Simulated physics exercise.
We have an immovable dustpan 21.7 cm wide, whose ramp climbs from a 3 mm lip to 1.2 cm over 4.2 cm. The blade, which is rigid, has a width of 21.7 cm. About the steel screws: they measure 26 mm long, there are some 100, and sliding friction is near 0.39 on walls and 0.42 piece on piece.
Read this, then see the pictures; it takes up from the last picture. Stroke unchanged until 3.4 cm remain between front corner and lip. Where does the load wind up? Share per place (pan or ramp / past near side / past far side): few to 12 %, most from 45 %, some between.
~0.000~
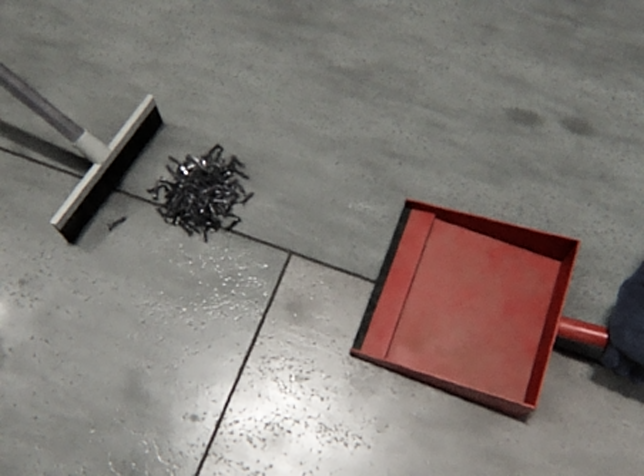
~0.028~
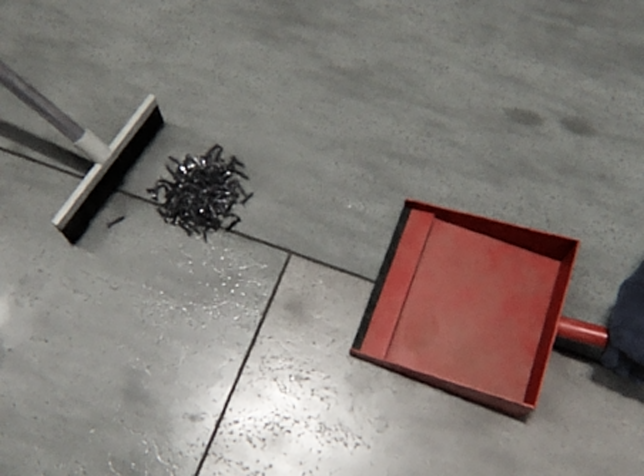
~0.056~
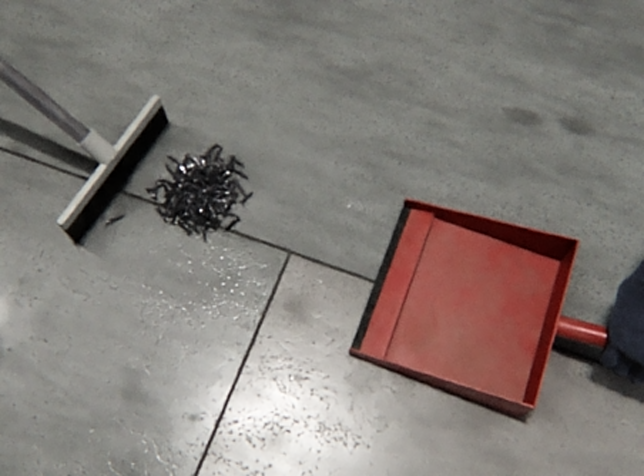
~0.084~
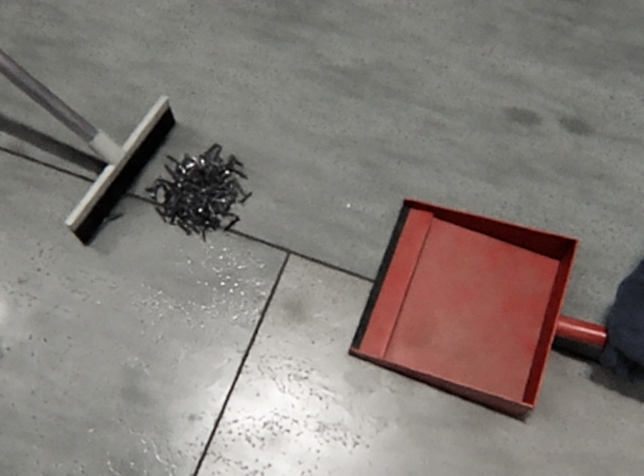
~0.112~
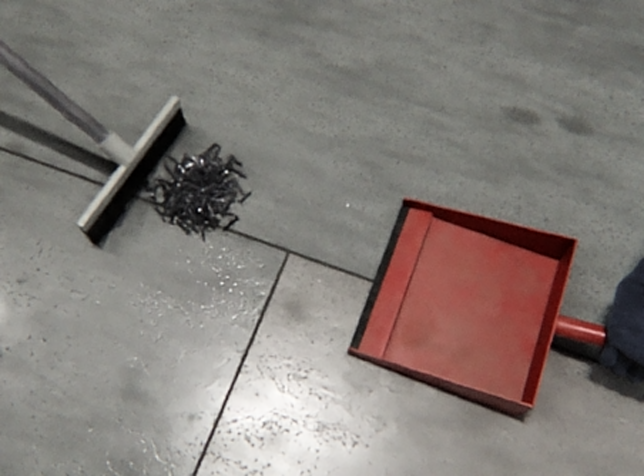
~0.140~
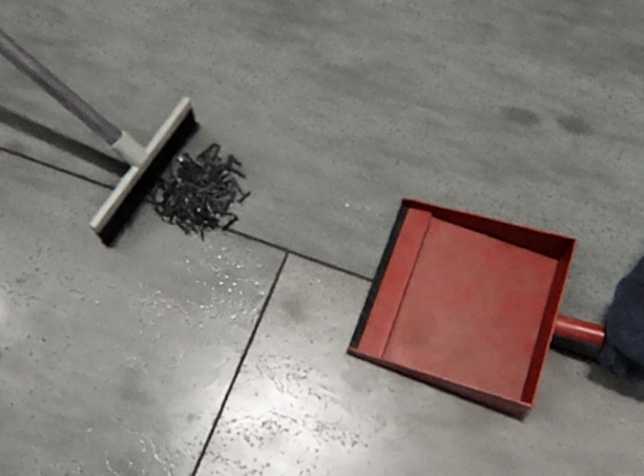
In the pan or on its ramp: Few. Past the pan's near side: Few. Past the pan's far side: Some.
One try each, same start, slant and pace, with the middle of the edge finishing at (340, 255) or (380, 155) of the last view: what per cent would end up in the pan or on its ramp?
About 10 and 0 per cent.
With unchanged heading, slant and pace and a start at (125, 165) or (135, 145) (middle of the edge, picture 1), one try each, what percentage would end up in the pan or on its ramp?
Roughly 5 % and 0 %.
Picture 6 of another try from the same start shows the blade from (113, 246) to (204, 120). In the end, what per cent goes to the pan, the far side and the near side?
Per cent by place - pan 25, far side 0, near side 0.
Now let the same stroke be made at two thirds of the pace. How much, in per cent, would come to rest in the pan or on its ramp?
Some 0 %.
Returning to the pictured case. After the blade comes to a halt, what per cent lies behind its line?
About 5 percent.
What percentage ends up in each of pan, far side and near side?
Final shares - pan: 5%, near side: 5%, far side: 20%.
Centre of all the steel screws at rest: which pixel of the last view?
About (372, 232).
Then, at 0.38 s, middle of the blade 19 cm from the lip; 0 % over the lip, far side 5 %, near side 0 %.
After 0.54 s, middle of the blade 10 cm from the lip; 0 % over the lip, far side 10 %, near side 0 %.
Then, at 0.82 s, middle of the blade 5 cm from the lip; 5 % over the lip, far side 20 %, near side 0 %.
At rest (1.7 s), pan 5 %, near side 5 %, far side 20 %, in front of the lip or behind the blade 75 %.
